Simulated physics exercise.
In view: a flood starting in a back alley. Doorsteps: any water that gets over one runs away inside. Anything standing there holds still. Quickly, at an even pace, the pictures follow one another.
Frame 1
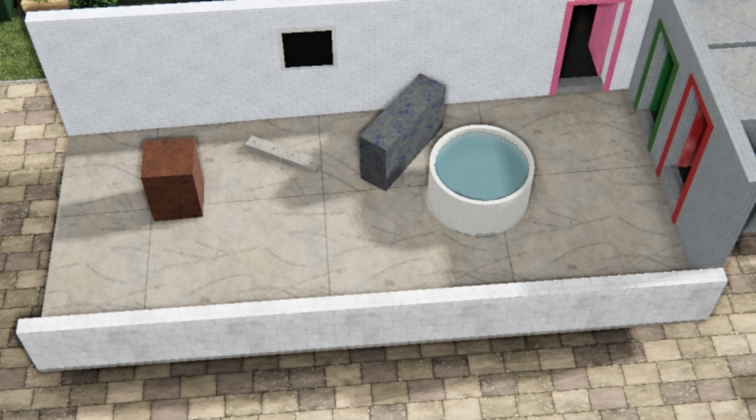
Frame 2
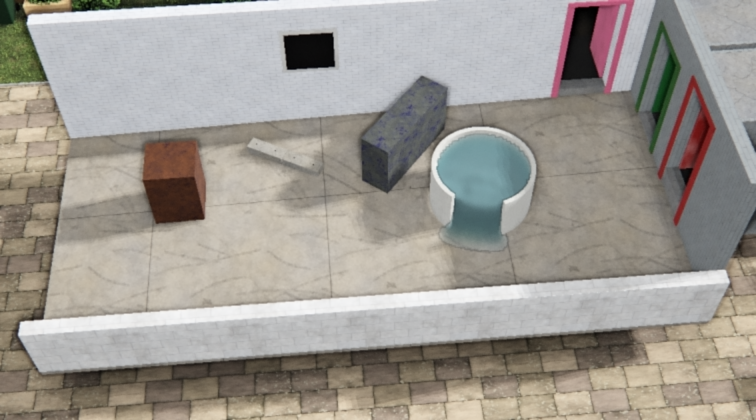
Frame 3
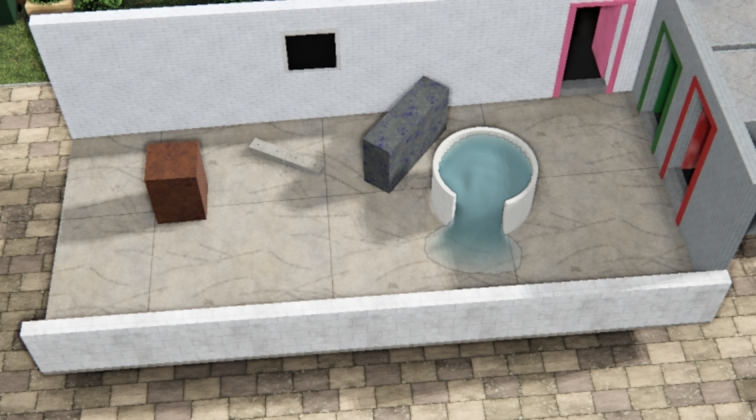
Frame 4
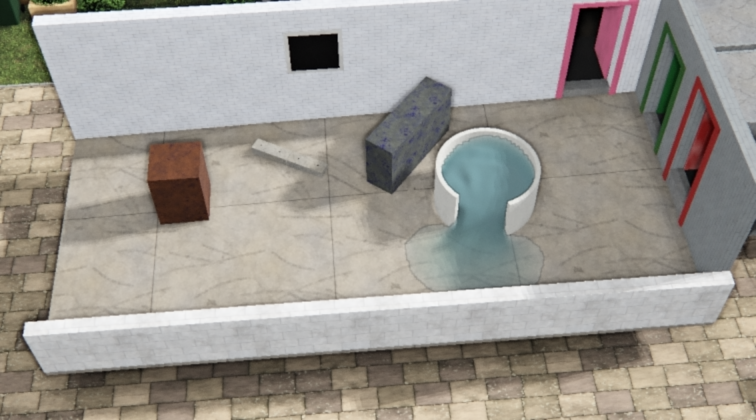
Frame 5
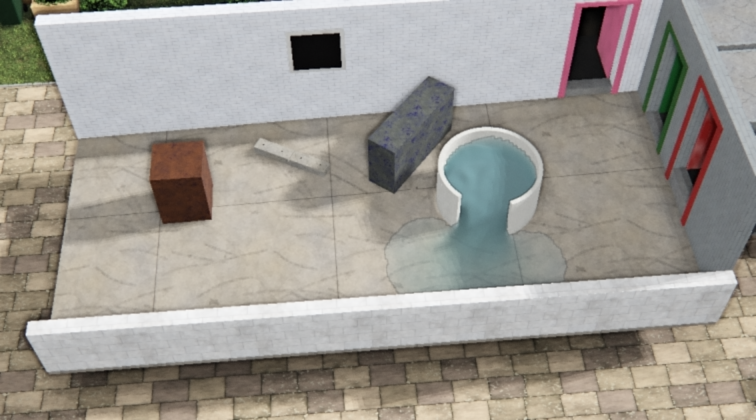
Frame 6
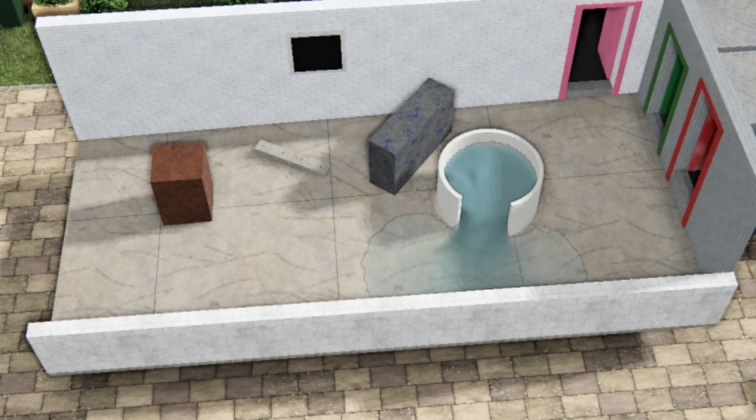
We see a round white pool of water in a walled, paved yard with a reddish-brown block and a dark slab; a gap opens in the pool's front, and water pours out, spreading across the floor in a widening sheet.
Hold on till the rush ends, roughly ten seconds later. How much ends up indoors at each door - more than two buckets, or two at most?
In order: The green door is going to be at or under the line; the red door is going to be at or under the line; the pink door is going to be at or under the line.
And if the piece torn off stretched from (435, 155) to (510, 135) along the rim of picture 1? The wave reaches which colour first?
I'd go with the one in pink.
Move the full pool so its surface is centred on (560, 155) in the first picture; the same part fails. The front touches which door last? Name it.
I'd pick the pink one.
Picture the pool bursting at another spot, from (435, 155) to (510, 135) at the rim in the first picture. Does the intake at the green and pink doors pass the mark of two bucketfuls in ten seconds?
Result - green overshoots, pink undershoots.
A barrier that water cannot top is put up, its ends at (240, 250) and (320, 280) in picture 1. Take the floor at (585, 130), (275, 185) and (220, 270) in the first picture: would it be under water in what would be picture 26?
Taking the points in order - unwetted, wetted, wetted.
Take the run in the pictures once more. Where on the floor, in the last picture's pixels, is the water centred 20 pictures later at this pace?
Near (427, 256).
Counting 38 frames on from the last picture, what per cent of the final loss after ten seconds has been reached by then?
By my reckoning, 60 %.
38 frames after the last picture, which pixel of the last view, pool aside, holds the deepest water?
I'd point to (448, 317).
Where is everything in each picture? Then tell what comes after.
The first frame shows the pool at (482, 166) is whole and still.
In the second frame, water pours out at (476, 224) and has run to (443, 232).
In the third frame, water pours out at (477, 226) and has run to (434, 256).
In the fourth frame, water pours out at (480, 227) and has run to (442, 290).
In the fifth frame, the front is at a hidden place, out from the gap at (482, 227).
In the sixth frame, the front is at a hidden place, out from the gap at (483, 228).
A moment on, water covers 15 % of the floor; the green door not reached, the red door not reached, the pink door not reached.
Next, water covers 30 % of the floor; the green door not reached, the red door not reached, the pink door not reached.
Then, water covers 50 % of the floor; the green door not reached, the red door wet at the sill, nothing in, the pink door not reached.
Later, water covers 65 % of the floor; the green door wet at the sill, nothing in, the red door wet at the sill, nothing in, the pink door wet at the sill, nothing in.
In the end, water covers 55 % of the floor; the green door wet at the sill, nothing in, the red door wet at the sill, nothing in, the pink door wet at the sill, nothing in.
